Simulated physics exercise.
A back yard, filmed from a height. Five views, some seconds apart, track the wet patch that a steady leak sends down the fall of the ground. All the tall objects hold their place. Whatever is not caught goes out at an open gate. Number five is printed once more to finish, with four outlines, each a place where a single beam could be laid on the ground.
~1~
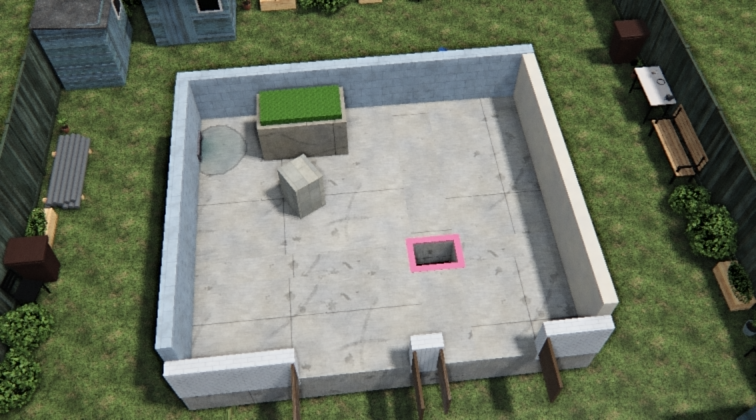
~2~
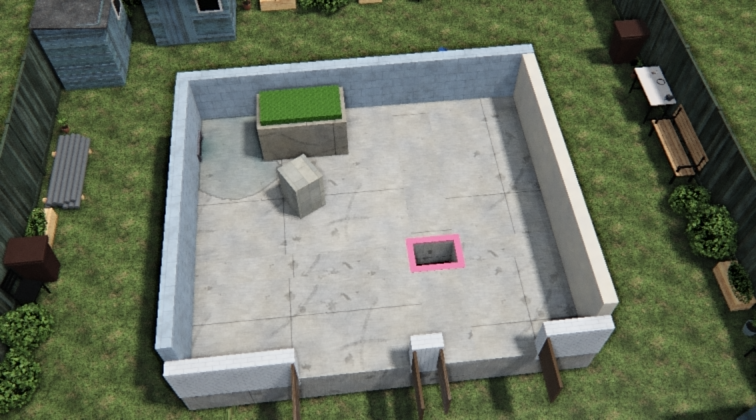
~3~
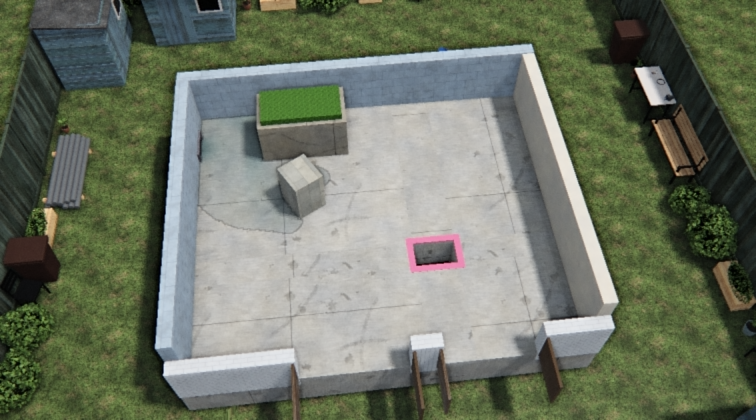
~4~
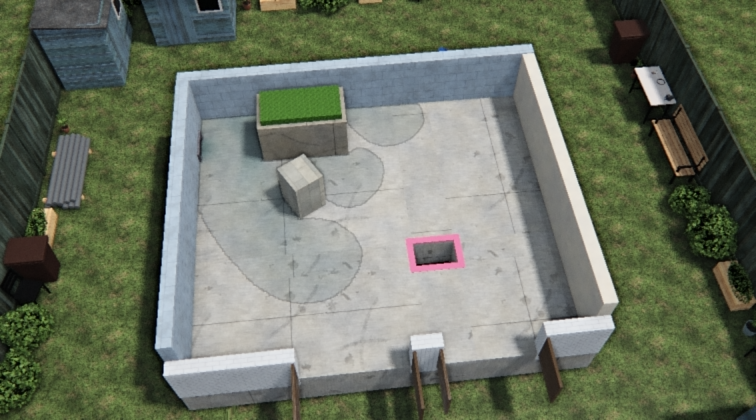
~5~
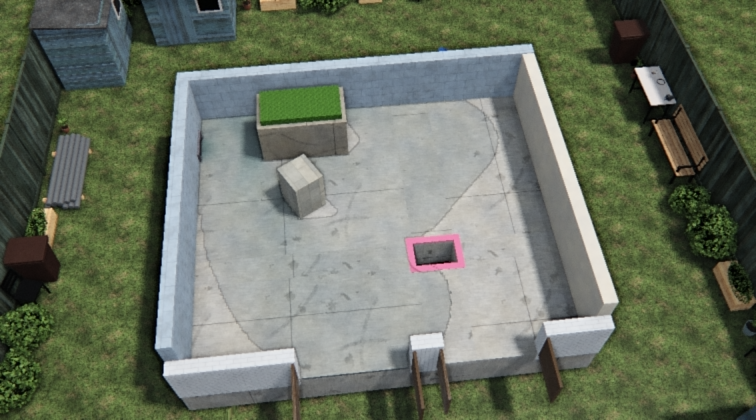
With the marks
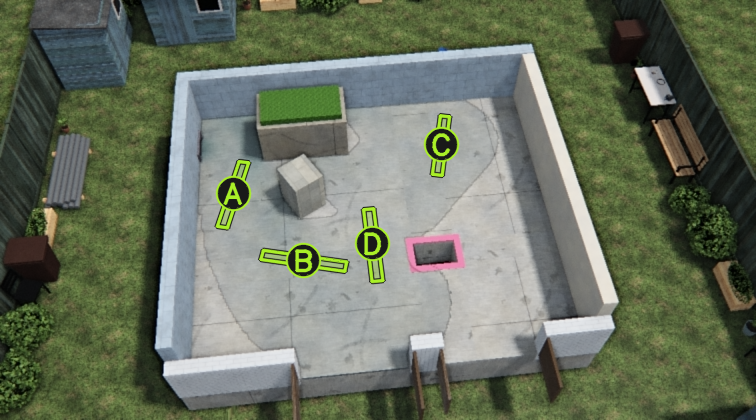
A walled concrete yard with water spreading from the upper left corner, around the planter and block, across most of the floor.
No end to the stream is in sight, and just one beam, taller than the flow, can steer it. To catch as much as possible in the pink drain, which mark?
Spot B.
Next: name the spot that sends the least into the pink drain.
Spot D.
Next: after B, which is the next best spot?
C.
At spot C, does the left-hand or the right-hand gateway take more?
The right gate.
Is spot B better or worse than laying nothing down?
Better.
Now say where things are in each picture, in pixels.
Outfall at (199, 147); pink drain at (435, 253); open gate at (487, 346); open gate at (354, 360); water covers 3 % of the ground and shows as far out as (238, 137); pink drain still dry.
Water covers 8 % of the ground and shows as far out as (247, 191); pink drain still dry.
Water covers 13 % of the ground and shows as far out as (300, 222); pink drain still dry.
Water covers 28 % of the ground and shows as far out as (419, 127); pink drain still dry.
Water covers 61 % of the ground and shows as far out as (490, 144); pink drain still dry.
On the marked copy, A from (222, 227) to (243, 162); B from (262, 254) to (345, 266); C from (437, 174) to (444, 116); D from (377, 281) to (368, 209).
Choosing A, about 10 % of the stream runs into the pink drain, about 88 % out by the gates.
Choosing B, about 27 % of the stream runs into the pink drain, about 72 % out by the gates.
Choosing C, about 19 % of the stream runs into the pink drain, about 78 % out by the gates.
Choosing D, about 5 % of the stream runs into the pink drain, about 92 % out by the gates.
